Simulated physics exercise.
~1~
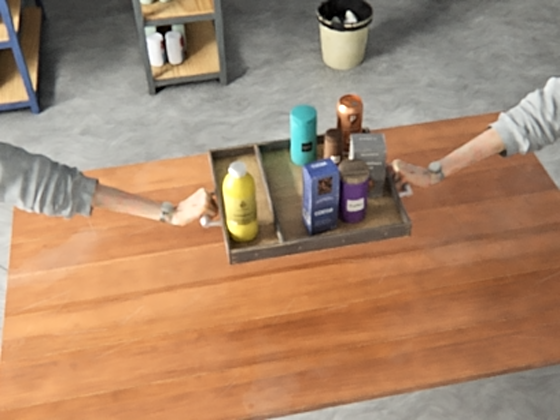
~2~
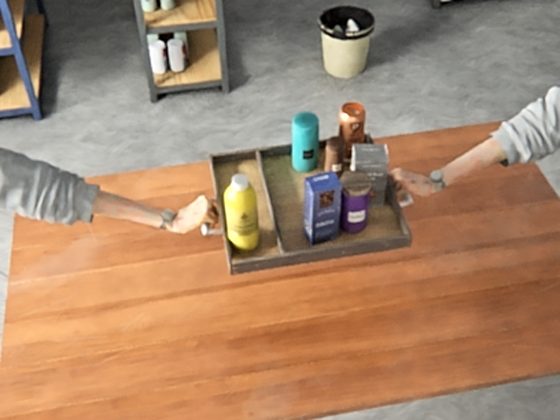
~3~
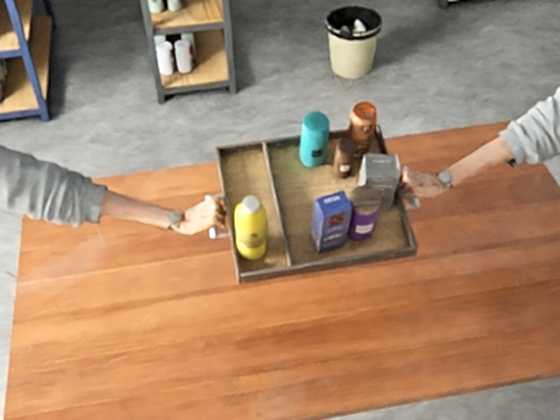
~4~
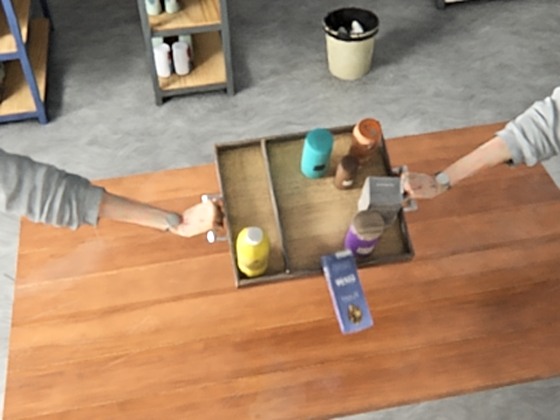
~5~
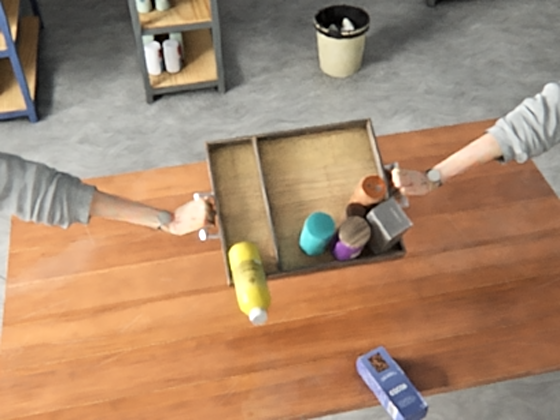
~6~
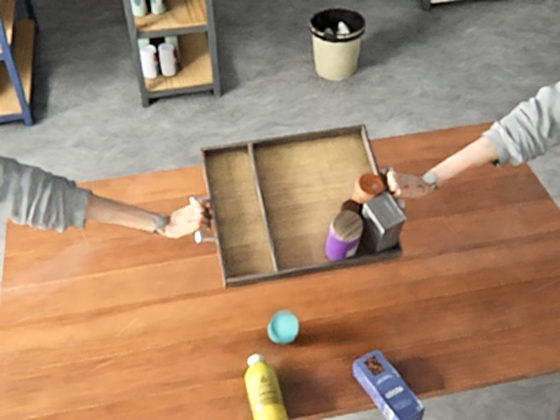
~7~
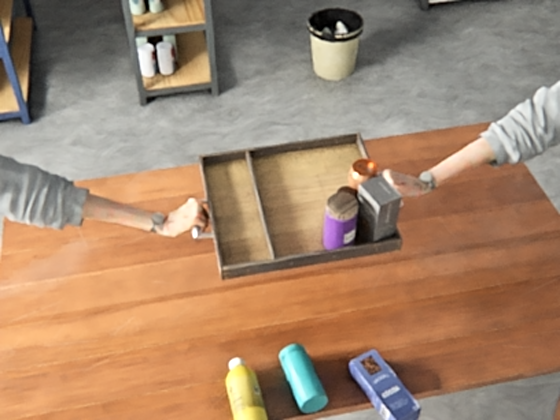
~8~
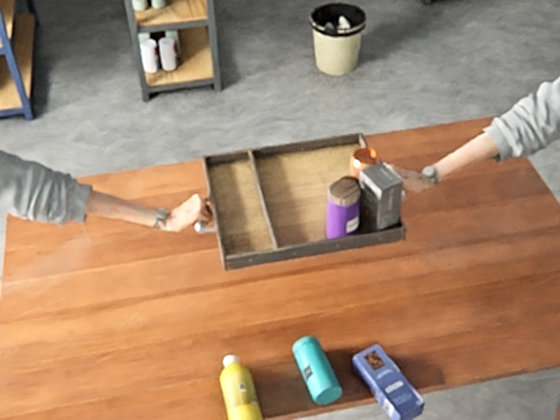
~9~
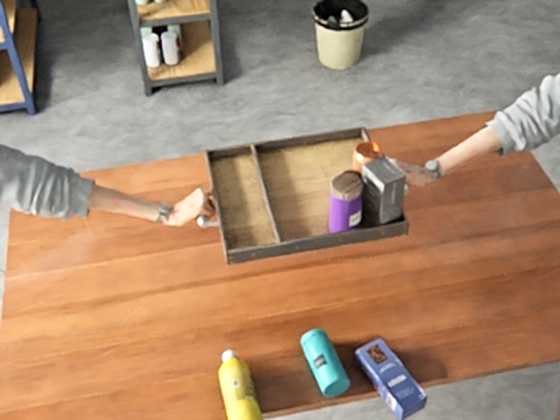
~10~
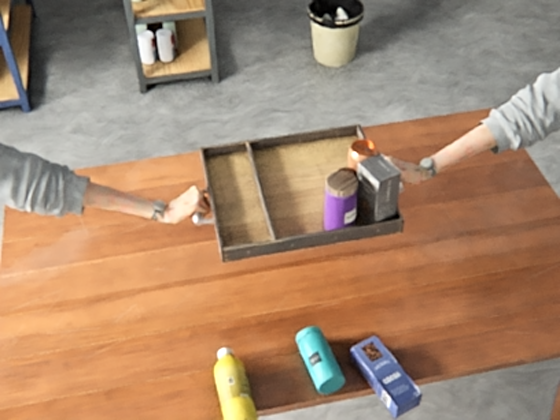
At the start, two hands hold a wooden tray above a table, carrying a yellow bottle, a blue carton, a turquoise jar, a purple jar, a grey carton, an orange can and a small brown shaker. The hands tip the near edge down, and the blue carton topples over the rim onto the table. The yellow bottle and then the turquoise jar follow it, while the other items slide toward the near right corner. The hands level the tray again. Finally, the three fallen items lie on the table, and the other four stand bunched in the tray.
